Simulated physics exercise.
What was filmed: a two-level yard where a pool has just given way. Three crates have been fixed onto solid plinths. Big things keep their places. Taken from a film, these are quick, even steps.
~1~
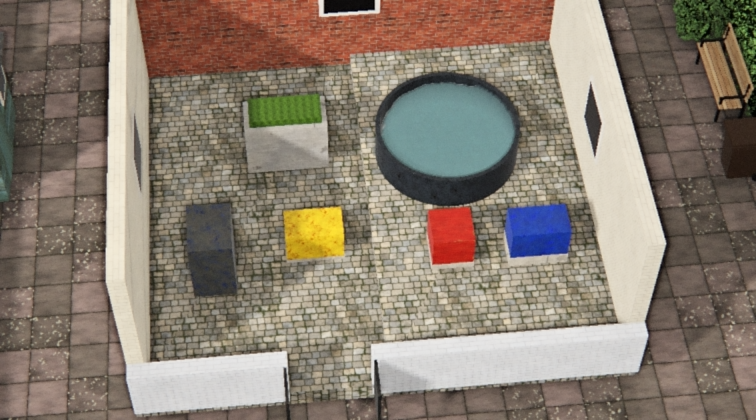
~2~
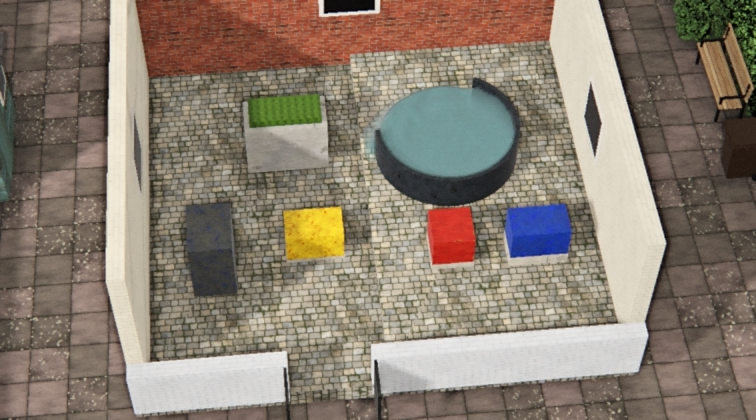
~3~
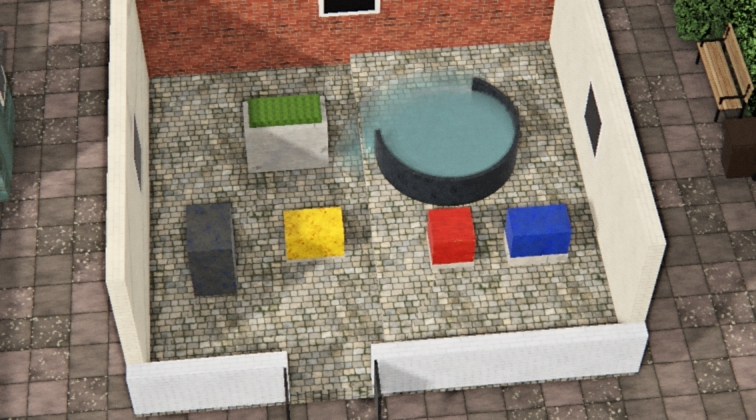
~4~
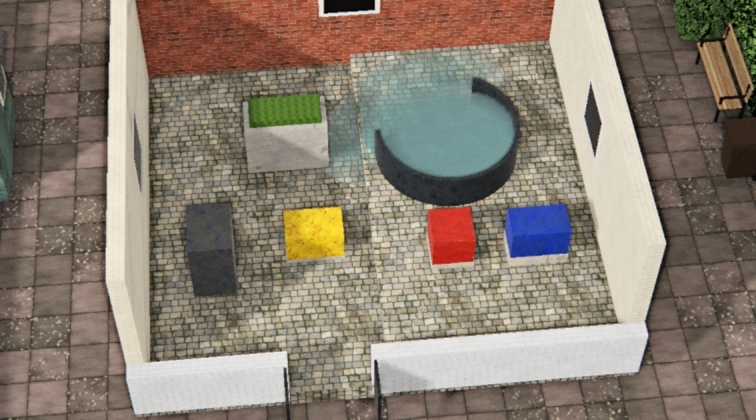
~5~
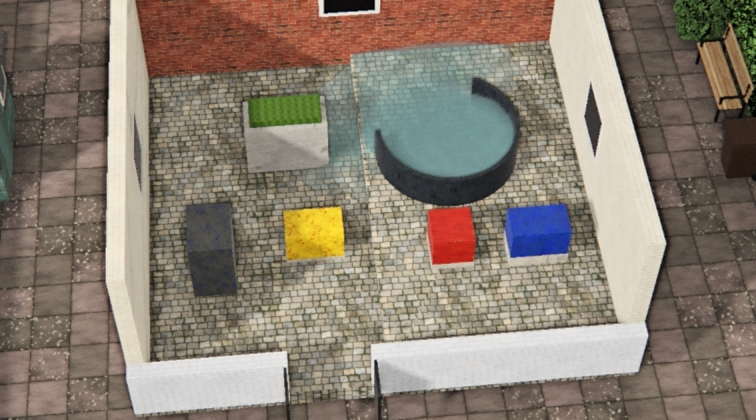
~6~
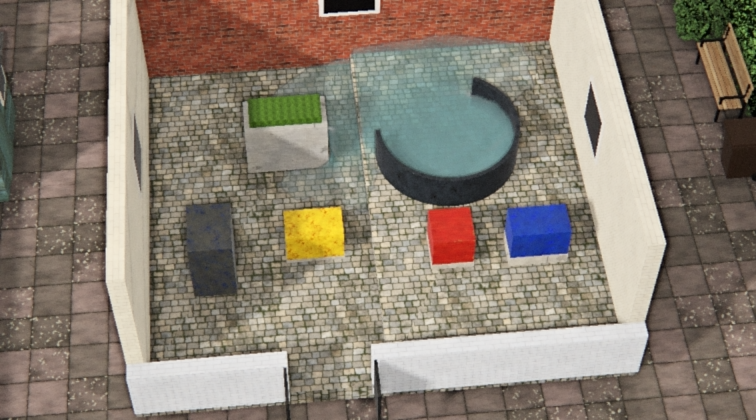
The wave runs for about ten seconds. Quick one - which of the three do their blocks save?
Blue crate saved, red crate saved, yellow crate wet.
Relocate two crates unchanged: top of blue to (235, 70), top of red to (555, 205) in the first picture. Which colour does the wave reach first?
The blue one.
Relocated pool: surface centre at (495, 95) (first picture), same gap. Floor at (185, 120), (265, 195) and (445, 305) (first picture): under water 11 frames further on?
First drenched; next unwetted; last unwetted.
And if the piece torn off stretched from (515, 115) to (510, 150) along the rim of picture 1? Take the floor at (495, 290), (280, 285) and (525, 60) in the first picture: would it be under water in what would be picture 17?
Those three come out moisture-free, moisture-free and soaked, one after another.
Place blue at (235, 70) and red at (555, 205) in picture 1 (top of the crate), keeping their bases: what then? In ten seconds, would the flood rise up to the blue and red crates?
Ten seconds on, the blue crate has been flooded, but the red crate has been flooded.
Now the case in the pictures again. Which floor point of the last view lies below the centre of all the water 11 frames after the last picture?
Near (373, 104) in the last view.
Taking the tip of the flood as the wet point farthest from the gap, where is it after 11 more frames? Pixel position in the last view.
Farthest reach: (150, 80).
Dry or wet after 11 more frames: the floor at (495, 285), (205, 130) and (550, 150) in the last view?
Result by point, in sequence: Unwetted, then waterlogged, then unwetted.
A moment on, water covers 25 % of the floor; the blue crate not reached, the red crate not reached, the yellow crate not reached.
Next, water covers 35 % of the floor; the blue crate not reached, the red crate not reached, the yellow crate water round its plinth.
Then, water covers 55 % of the floor; the blue crate water round its plinth, the red crate not reached, the yellow crate water round its plinth.
Later, water covers 80 % of the floor; the blue crate water round its plinth, the red crate water round its plinth, the yellow crate water round its plinth.
In the end, water covers 95 % of the floor; the blue crate stayed above the water, the red crate stayed above the water, the yellow crate was topped.
